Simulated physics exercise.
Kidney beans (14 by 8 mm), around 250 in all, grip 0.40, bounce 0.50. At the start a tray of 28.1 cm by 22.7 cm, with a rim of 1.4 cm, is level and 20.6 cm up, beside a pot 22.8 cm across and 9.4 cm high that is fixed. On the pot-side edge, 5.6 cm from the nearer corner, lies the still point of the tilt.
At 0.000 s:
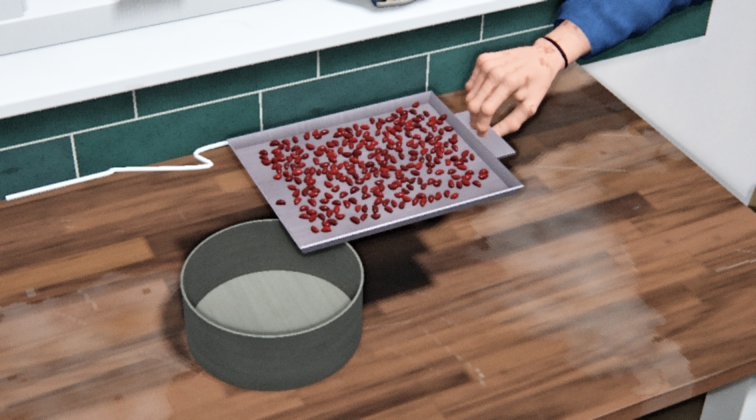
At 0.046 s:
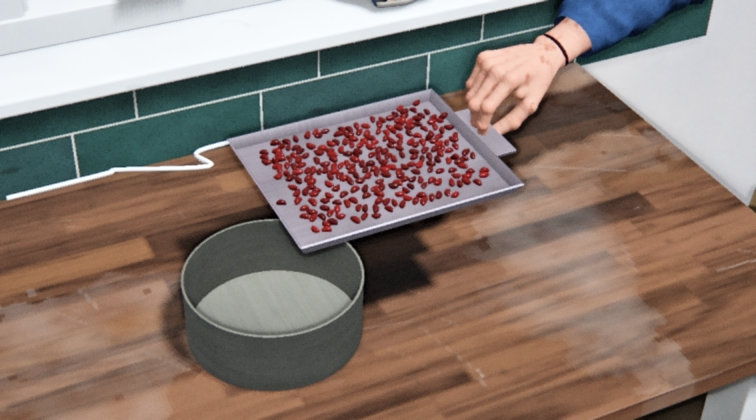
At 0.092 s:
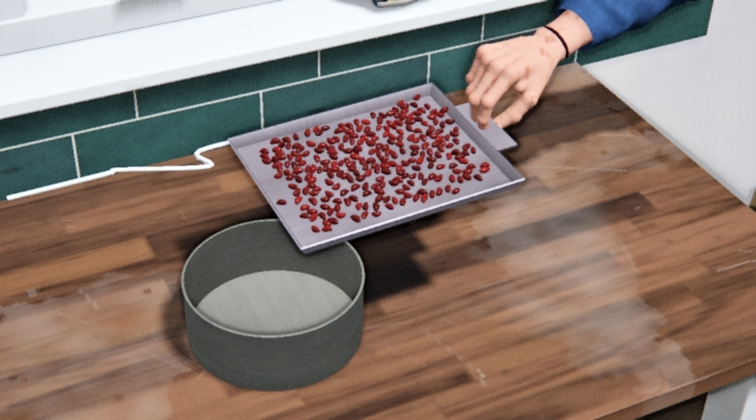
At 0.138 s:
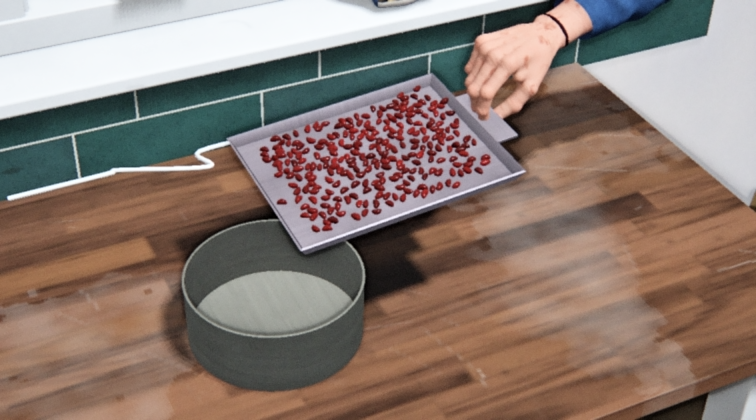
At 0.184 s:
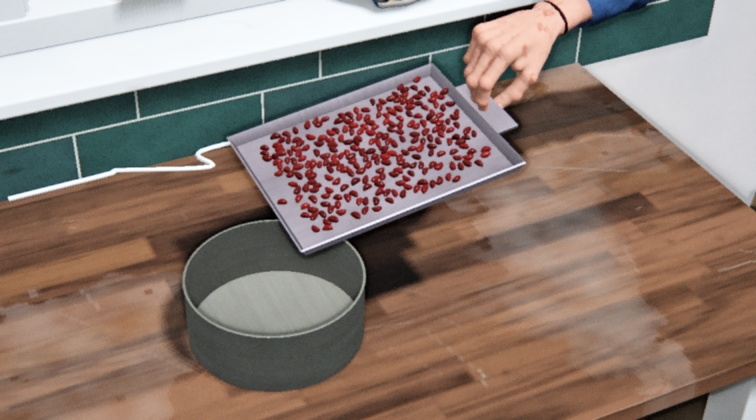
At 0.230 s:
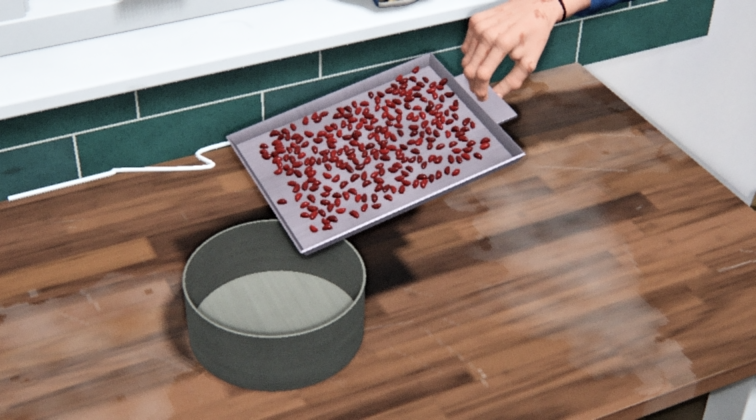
A hand slowly lifts the right side of a tray of red beans beside a pot.
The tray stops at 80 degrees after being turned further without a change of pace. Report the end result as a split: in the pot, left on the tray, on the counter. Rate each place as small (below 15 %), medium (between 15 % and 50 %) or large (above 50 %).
Pot - large; tray - small; counter - medium.
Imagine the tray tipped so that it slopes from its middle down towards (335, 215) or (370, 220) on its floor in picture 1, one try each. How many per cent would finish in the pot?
That would be close to 35 per cent, then close to 20 per cent.
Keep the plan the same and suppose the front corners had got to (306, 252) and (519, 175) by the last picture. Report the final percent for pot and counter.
Pot 20, counter 80.
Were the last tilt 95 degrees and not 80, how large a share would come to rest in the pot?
Estimated share: About 70 %.
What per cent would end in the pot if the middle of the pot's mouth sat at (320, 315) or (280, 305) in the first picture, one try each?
About 65 and 90 per cent.
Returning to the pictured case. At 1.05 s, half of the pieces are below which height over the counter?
About 14 cm.
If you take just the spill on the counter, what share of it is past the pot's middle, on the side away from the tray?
Share: Close to 90 %.
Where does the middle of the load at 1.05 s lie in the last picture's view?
Estimated centre of load: Around (258, 274).
Then, at 0.72 s, tilt 44 degrees; the tray holds 100 %, the pot 0 %.
Then, at 1.05 s, tilt 66 degrees; the tray holds 35 %, the pot 25 %.
After 1.48 s, tilt 80 degrees; the tray holds 0 %, the pot 70 %.
By 2.5 s all is still; pot 75 %, tray 0 %, counter 25 %.
